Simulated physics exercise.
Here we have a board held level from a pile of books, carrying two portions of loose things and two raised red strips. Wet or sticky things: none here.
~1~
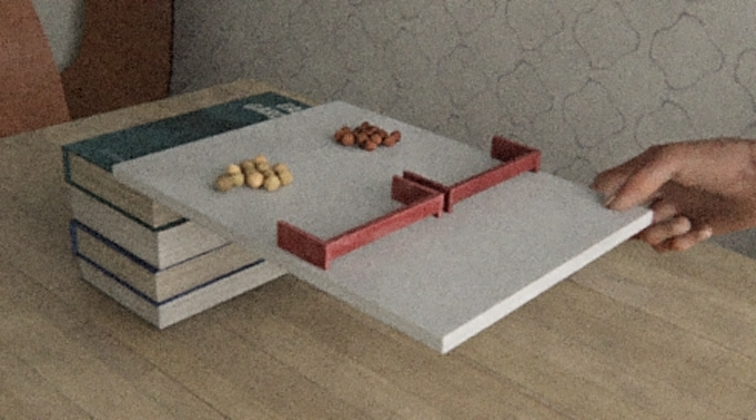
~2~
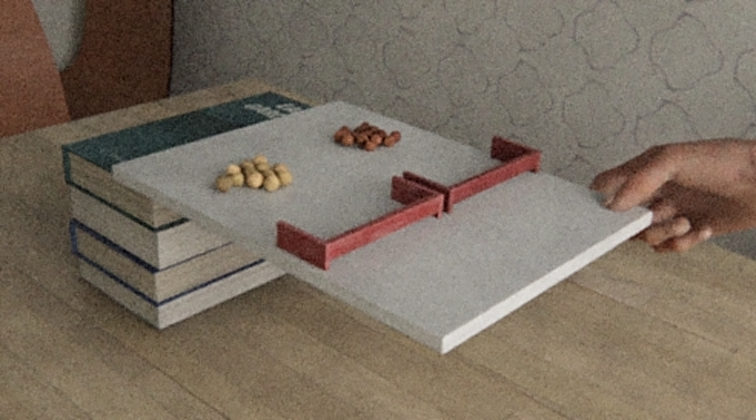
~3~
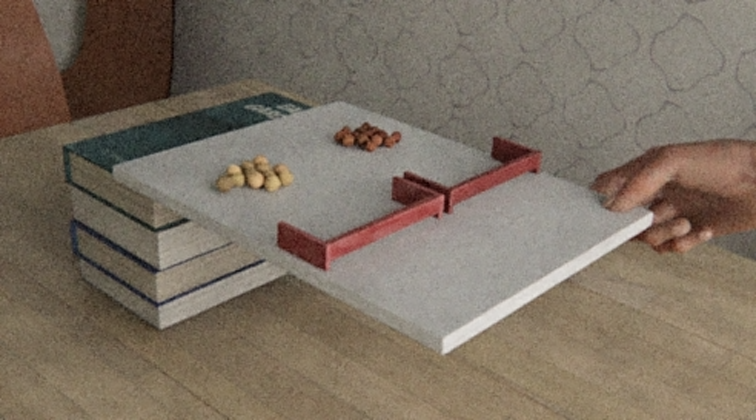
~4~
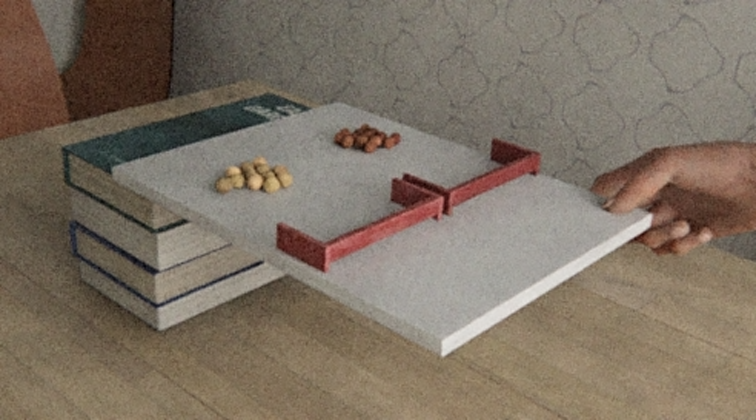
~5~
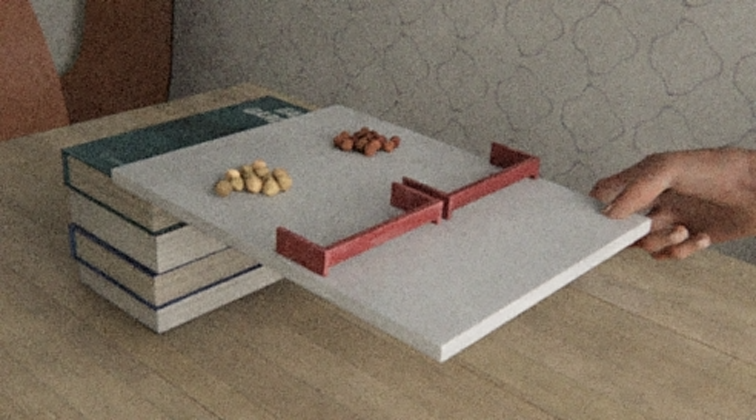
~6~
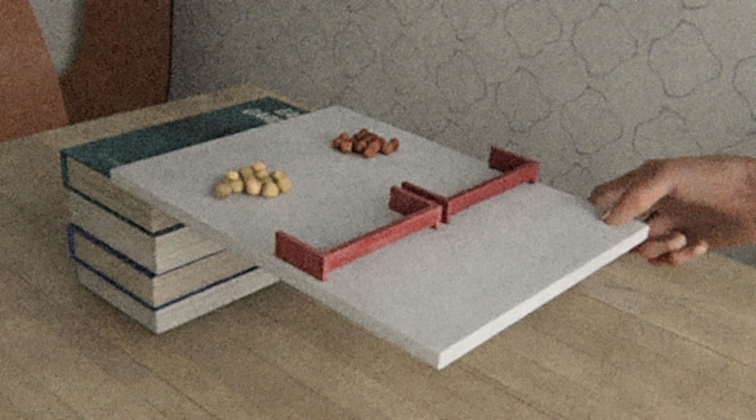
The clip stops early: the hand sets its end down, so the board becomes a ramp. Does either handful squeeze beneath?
The nearer handful is held back. Farther handful: It is held back.
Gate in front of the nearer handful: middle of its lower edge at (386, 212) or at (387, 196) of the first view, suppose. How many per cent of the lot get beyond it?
In order, close to 100 and 100 in a hundred.
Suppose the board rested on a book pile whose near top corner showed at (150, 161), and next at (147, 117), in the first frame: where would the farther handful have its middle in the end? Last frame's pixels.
One: About (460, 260). Two: About (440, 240).
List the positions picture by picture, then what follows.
Held end of the board near (441, 333), level; book pile near (220, 152), nearly half as high as the board is long; nearer handful near (251, 174), a few dried chickpeas; farther handful near (367, 136), a few clay pellets; nearer gate near (385, 225), its slot lower than a piece; farther gate near (495, 176), its slot lower than a piece, in the first picture.
Held end of the board near (441, 333), level; farther handful near (367, 136), in the second picture.
Held end of the board near (441, 334), level; nearer handful near (251, 175), in the third picture.
Held end of the board near (440, 336), level; farther handful near (367, 138), in the fourth picture.
Held end of the board near (439, 341), level; nearer handful near (250, 179), in the fifth picture.
Held end of the board near (437, 348), down by 1°; book pile near (218, 157); nearer handful near (249, 181), not moving; farther handful near (366, 143), not moving; nearer gate near (383, 237); farther gate near (493, 188), in the sixth picture.
Then, 0.63 s on from there, board sloping at 15°; nearer handful where it was; farther handful where it was.
Then, 1.17 s on from there, board sloping at 26°; nearer handful has reached its gate; farther handful has reached its gate.
Then, 1.64 s on from there, board resting at 26°; nearer handful has reached its gate; farther handful has reached its gate.
In the end, board resting at 26°; nearer handful gathered behind its gate; farther handful gathered behind its gate.
